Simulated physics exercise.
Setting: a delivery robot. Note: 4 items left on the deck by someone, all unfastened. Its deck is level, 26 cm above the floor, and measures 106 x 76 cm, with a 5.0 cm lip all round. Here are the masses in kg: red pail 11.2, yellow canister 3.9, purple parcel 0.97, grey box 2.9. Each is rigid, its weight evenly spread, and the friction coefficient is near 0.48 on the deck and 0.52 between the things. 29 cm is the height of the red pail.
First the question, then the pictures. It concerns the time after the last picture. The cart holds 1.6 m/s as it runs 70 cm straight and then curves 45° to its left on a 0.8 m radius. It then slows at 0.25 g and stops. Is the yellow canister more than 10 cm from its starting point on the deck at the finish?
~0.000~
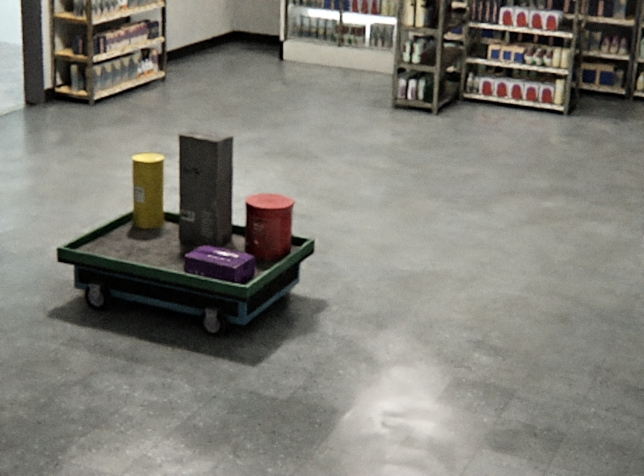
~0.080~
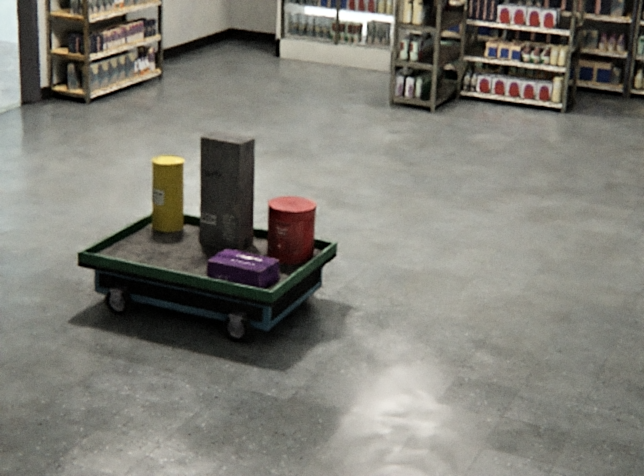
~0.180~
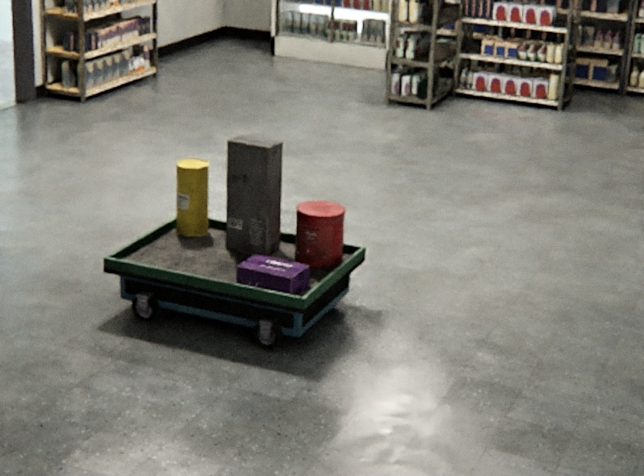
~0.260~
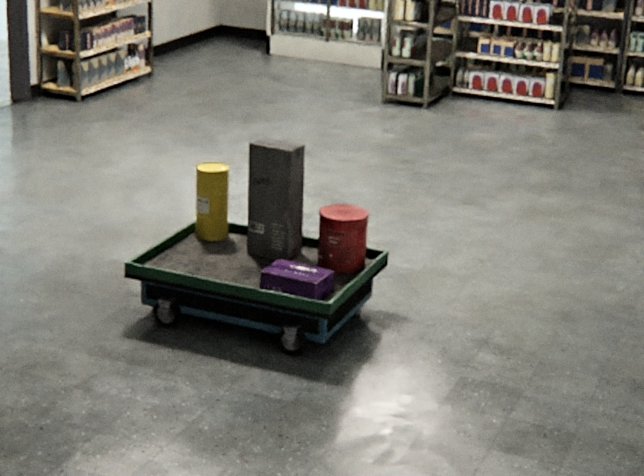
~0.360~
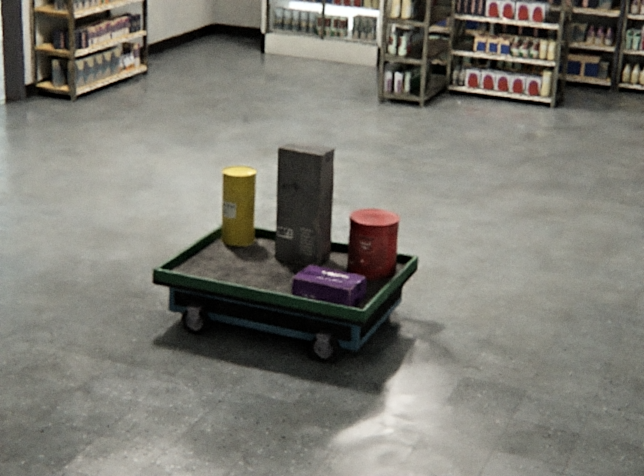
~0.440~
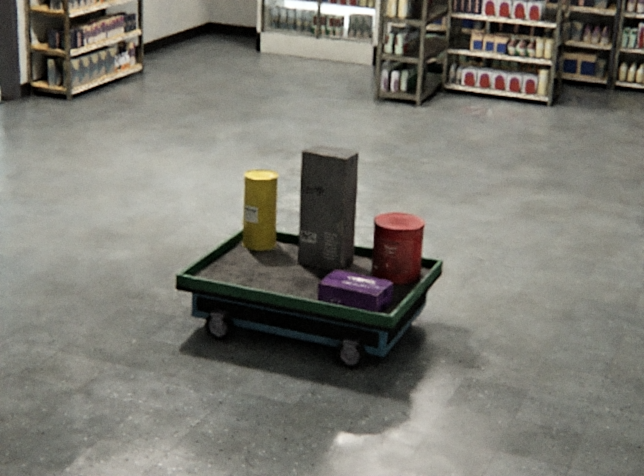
No.
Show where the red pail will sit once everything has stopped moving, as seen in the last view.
It comes to rest somewhere around (637, 222).
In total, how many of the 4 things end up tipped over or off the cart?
Total: 1.
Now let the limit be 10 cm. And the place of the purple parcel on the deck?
Purple parcel: Unmoved.
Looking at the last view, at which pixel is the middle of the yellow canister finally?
It settles at around (477, 209).
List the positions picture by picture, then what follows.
Cart has run 0 cm; yellow canister (148, 190); red pail (269, 227), in the first frame.
Cart has run 13 cm; grey box (227, 191); red pail (291, 230), in the second frame.
Cart has run 29 cm; purple parcel (273, 276); grey box (254, 196), in the third frame.
Cart has run 42 cm; red pail (343, 239); purple parcel (297, 281), in the fourth frame.
Cart has run 58 cm; grey box (305, 204); red pail (373, 244), in the fifth frame.
Cart has run 70 cm; yellow canister (260, 210); purple parcel (355, 293), in the sixth frame.
By 0.64 s, cart has run 102 cm, turned 13°; red pail 9 cm from its spot; grey box tilted 5°; purple parcel 6 cm from its spot.
By 0.84 s, cart has run 134 cm, turned 35°; grey box tilted 21°; red pail 23 cm from its spot; purple parcel 6 cm from its spot.
By 1.14 s, cart has run 181 cm, turned 45°; grey box tilted 67°; red pail 23 cm from its spot; purple parcel 2 cm from its spot.
When it is over (2.1 s), lying over on the deck, grey box; not toppled but over 10 cm from the start, red pail; the other 2 within 10 cm of the start. In the last view, yellow canister near (477, 209).
